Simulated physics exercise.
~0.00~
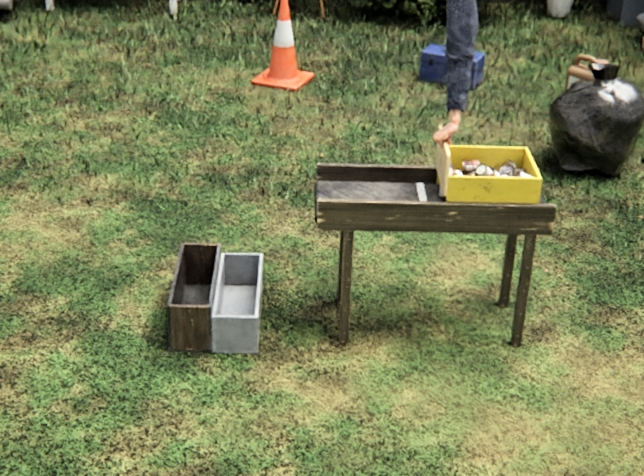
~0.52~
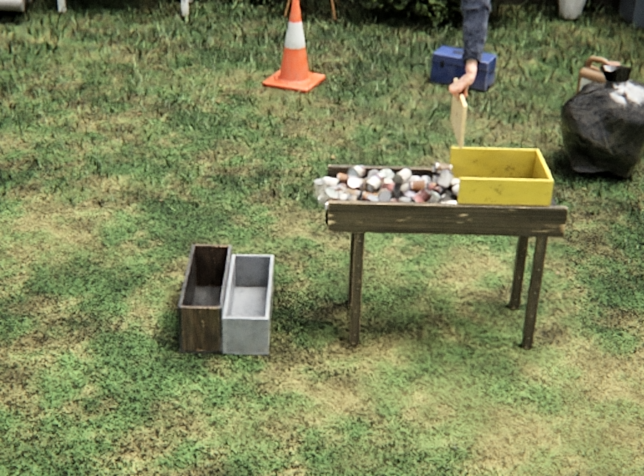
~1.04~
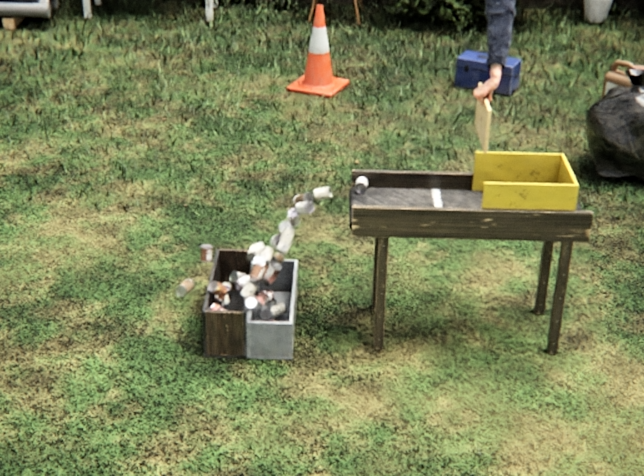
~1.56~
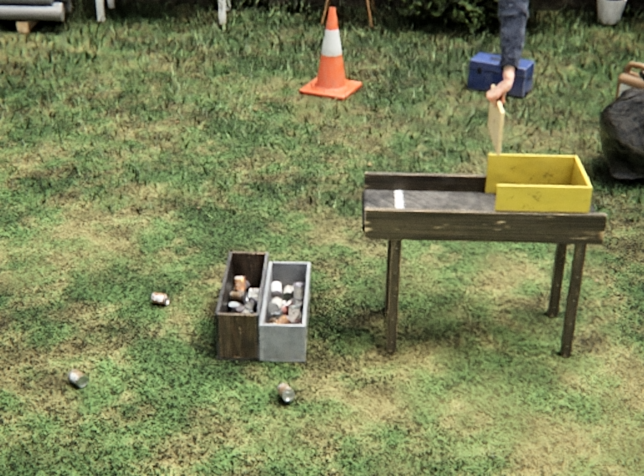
In this clip, a hand raises a gate at a yellow pen and a belt carries a load of small tins left, spilling them off its end toward grey and black tubs. Most land inside the two tubs, while a few lie scattered on the grass.
